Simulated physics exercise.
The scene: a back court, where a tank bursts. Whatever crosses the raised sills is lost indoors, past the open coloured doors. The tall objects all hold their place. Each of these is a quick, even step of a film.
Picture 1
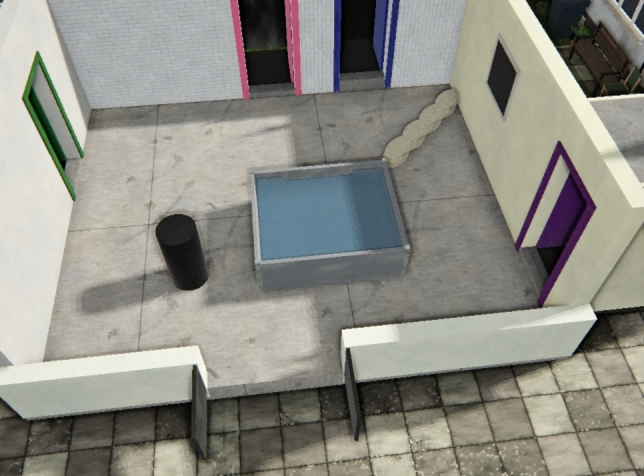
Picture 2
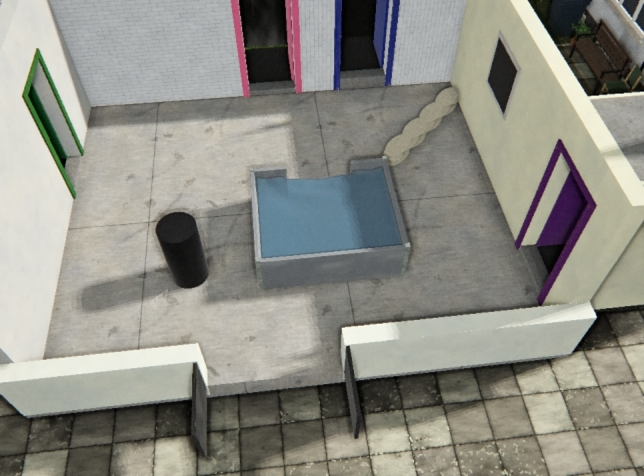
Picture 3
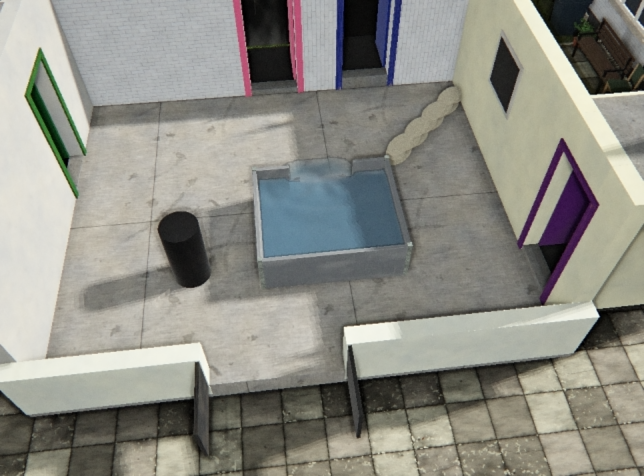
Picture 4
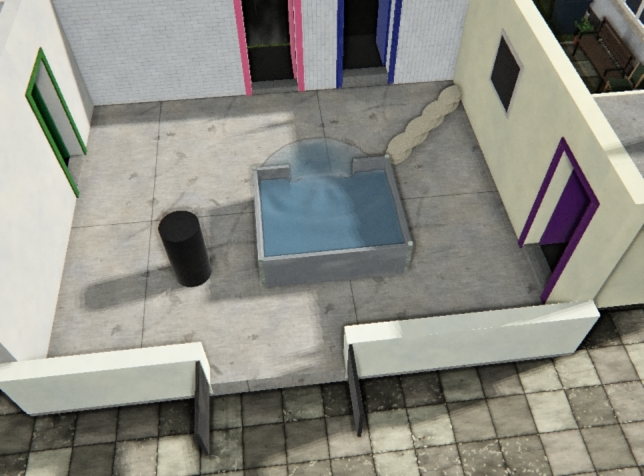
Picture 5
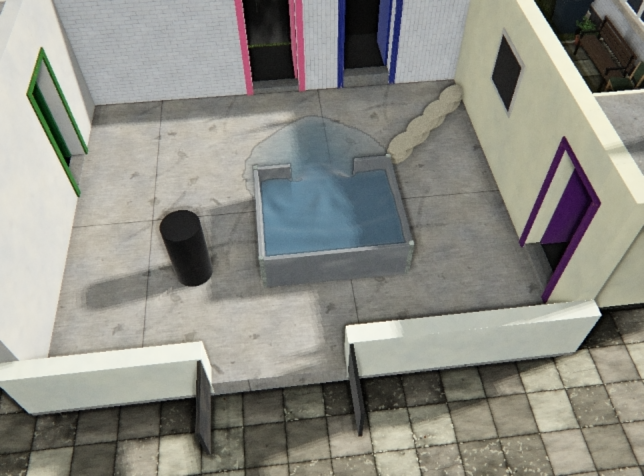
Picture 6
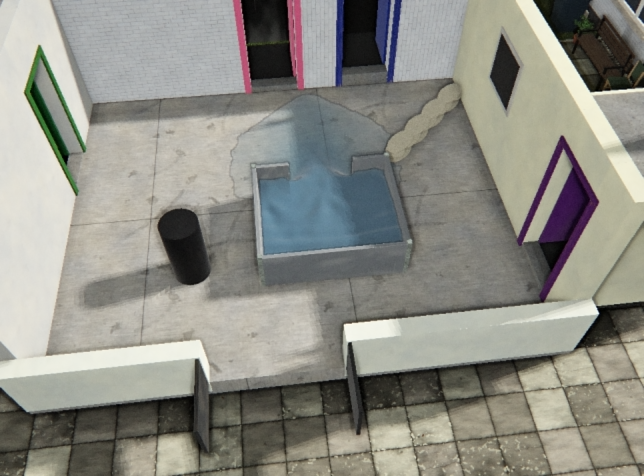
A grey-walled tank of blue water stands in the middle of a paved back court, seen from high above its low white front walls. A black cylinder stands to its left, with a green-framed opening on the left wall, pink and blue ones behind, and a purple one at right. The tank's far side opens in a gap, and water pours out, spreading backward across the paving in a widening sheet.
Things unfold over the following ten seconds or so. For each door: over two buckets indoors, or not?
As I see it, the pink door will pass more than two buckets. The green door will pass more than two buckets. The purple door will pass two buckets at most. The blue door will pass two buckets at most.
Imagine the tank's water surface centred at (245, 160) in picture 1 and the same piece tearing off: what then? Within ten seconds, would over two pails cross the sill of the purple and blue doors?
Result - purple door ends up below, blue door ends up below.
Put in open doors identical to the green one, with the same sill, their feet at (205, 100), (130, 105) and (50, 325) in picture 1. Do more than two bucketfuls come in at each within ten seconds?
In the listed order: Tops the limit, tops the limit, stays within it.
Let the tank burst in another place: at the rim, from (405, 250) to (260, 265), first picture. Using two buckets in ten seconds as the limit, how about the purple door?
Purple: Above the limit.
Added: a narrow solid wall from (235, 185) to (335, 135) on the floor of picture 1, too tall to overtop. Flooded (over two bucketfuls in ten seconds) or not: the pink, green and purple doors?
After that: Pink stays shy of it; green tops the mark; purple stays shy of it.
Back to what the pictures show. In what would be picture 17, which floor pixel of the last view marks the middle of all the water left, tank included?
That comes out near (323, 182).
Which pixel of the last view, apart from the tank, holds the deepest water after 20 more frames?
At about (447, 81).
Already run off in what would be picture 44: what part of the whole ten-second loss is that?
My estimate is roughly 80 percent.
A moment on, water covers 25 % of the floor; the pink door over two buckets in, the green door not reached, the purple door not reached, the blue door wet at the sill, nothing in.
Next, water covers 30 % of the floor; the pink door over two buckets in, the green door not reached, the purple door not reached, the blue door wet at the sill, nothing in.
Then, water covers 35 % of the floor; the pink door far over two buckets in, the green door wet at the sill, nothing in, the purple door not reached, the blue door wet at the sill, nothing in.
Later, water covers 50 % of the floor; the pink door far over two buckets in, the green door under two buckets in, the purple door wet at the sill, nothing in, the blue door wet at the sill, nothing in.
In the end, water covers 80 % of the floor; the pink door far over two buckets in, the green door over two buckets in, the purple door wet at the sill, nothing in, the blue door wet at the sill, nothing in.
